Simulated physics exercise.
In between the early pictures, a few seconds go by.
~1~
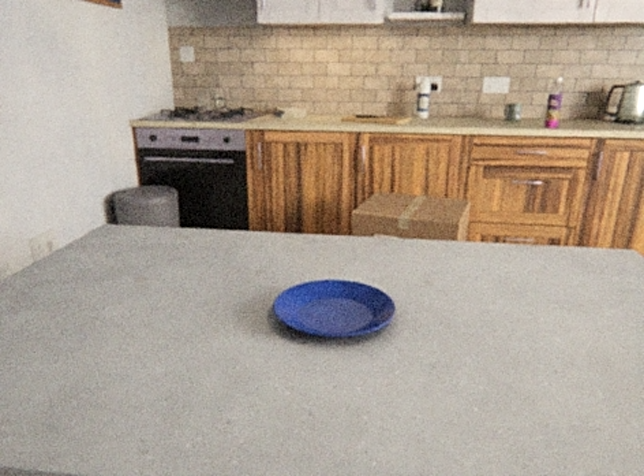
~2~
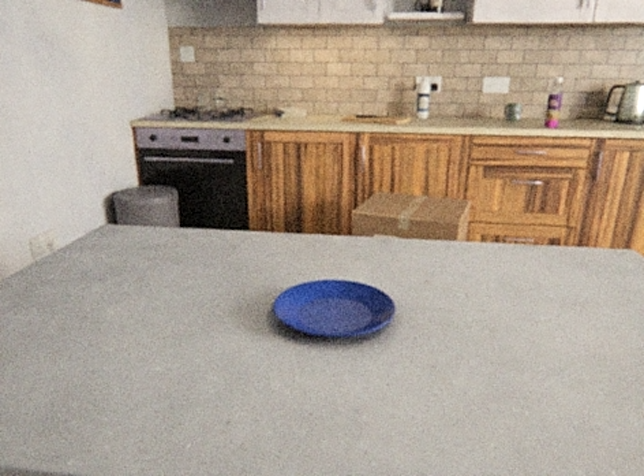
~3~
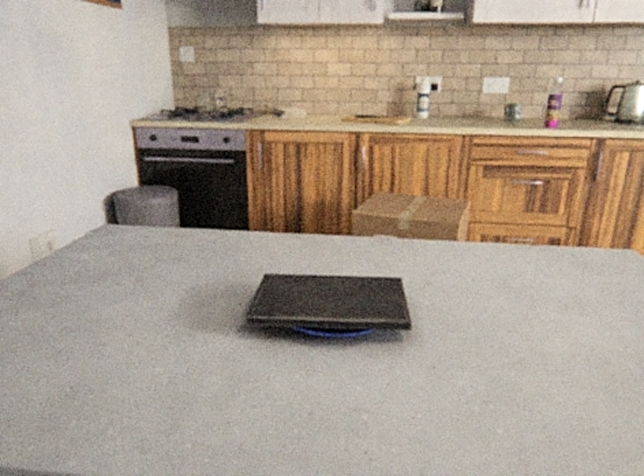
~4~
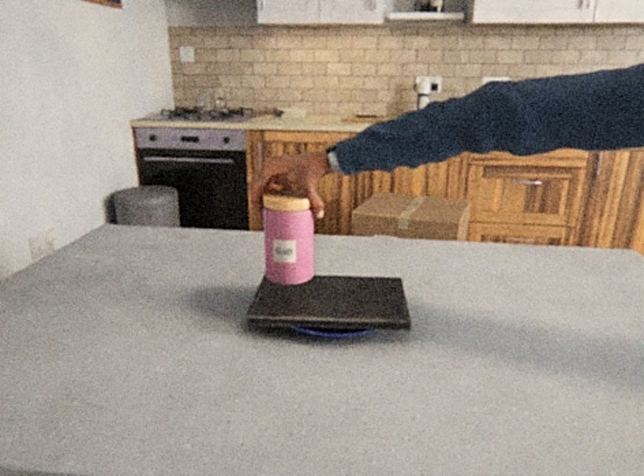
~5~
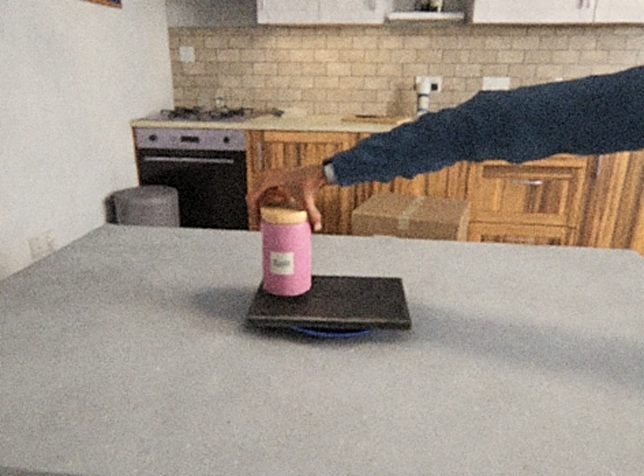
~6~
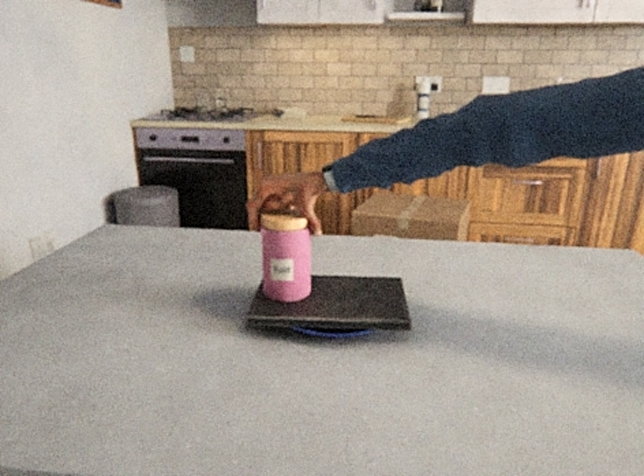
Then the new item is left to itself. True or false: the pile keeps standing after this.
True.
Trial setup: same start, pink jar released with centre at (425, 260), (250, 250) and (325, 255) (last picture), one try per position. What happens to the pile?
In the first case it comes apart; in the second case it comes apart; in the third case it keeps its balance.
Then, 0.20 s after the last picture, nothing has stirred.
Then, 0.50 s after the last picture, pink jar resting near (286, 254).
At rest, all 3 in place. Seen from the same camera at the end, pink jar near (286, 254). The pile holds.
